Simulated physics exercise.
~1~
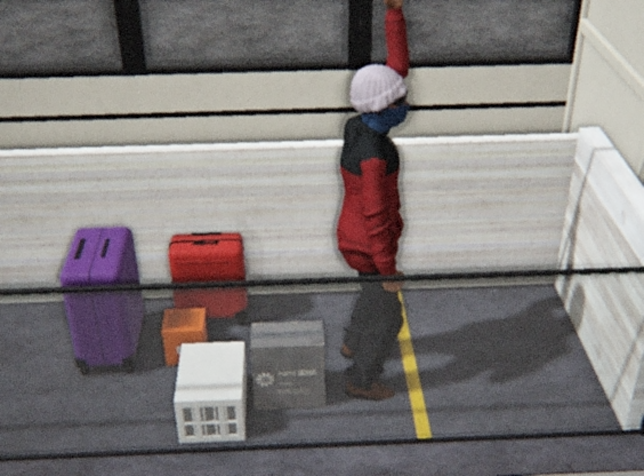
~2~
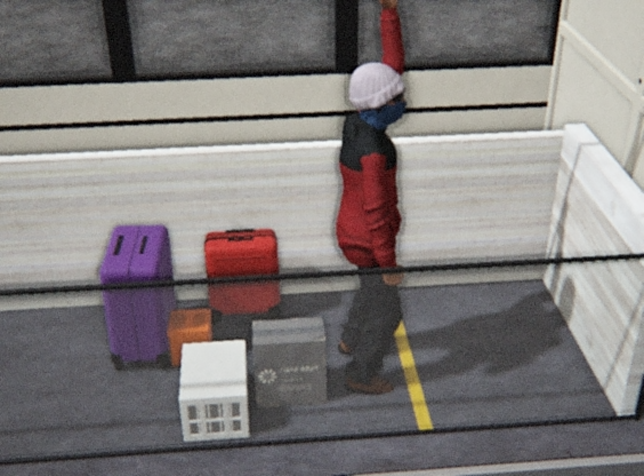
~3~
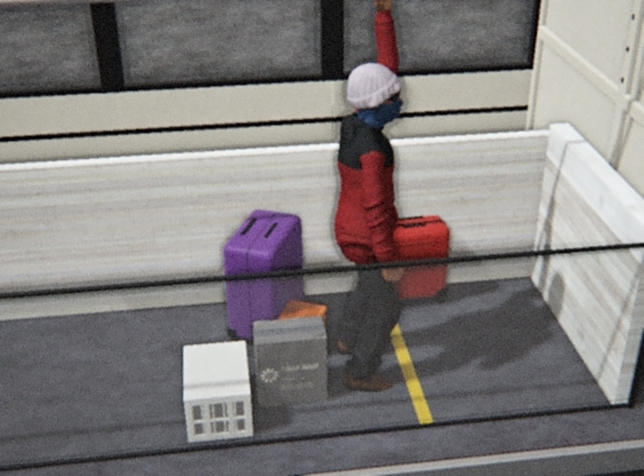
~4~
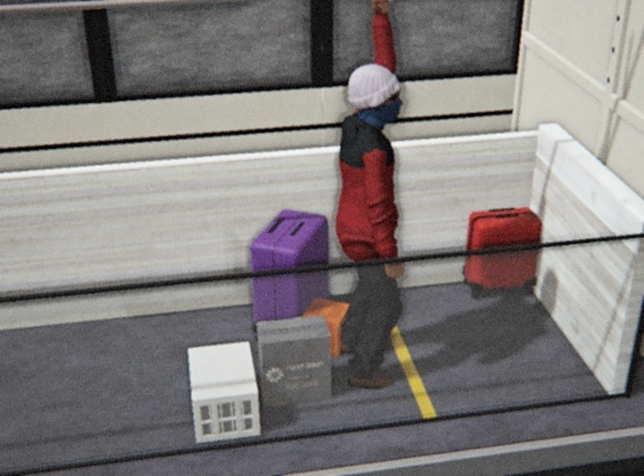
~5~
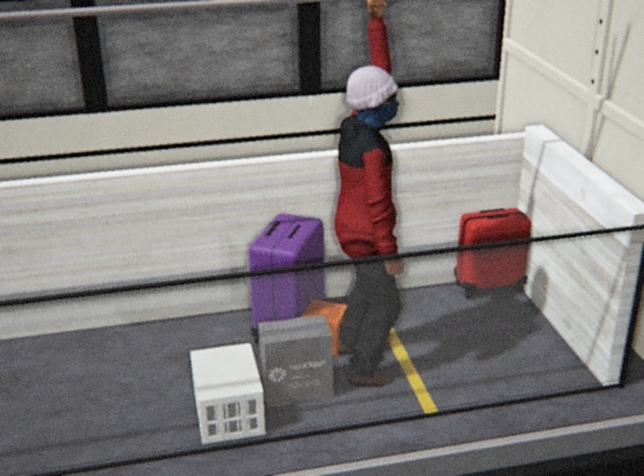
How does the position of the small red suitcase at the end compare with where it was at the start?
At the start it stands to the left of the person, near the purple suitcase. By the end it is on the right side of the bay, past the person and the yellow line.
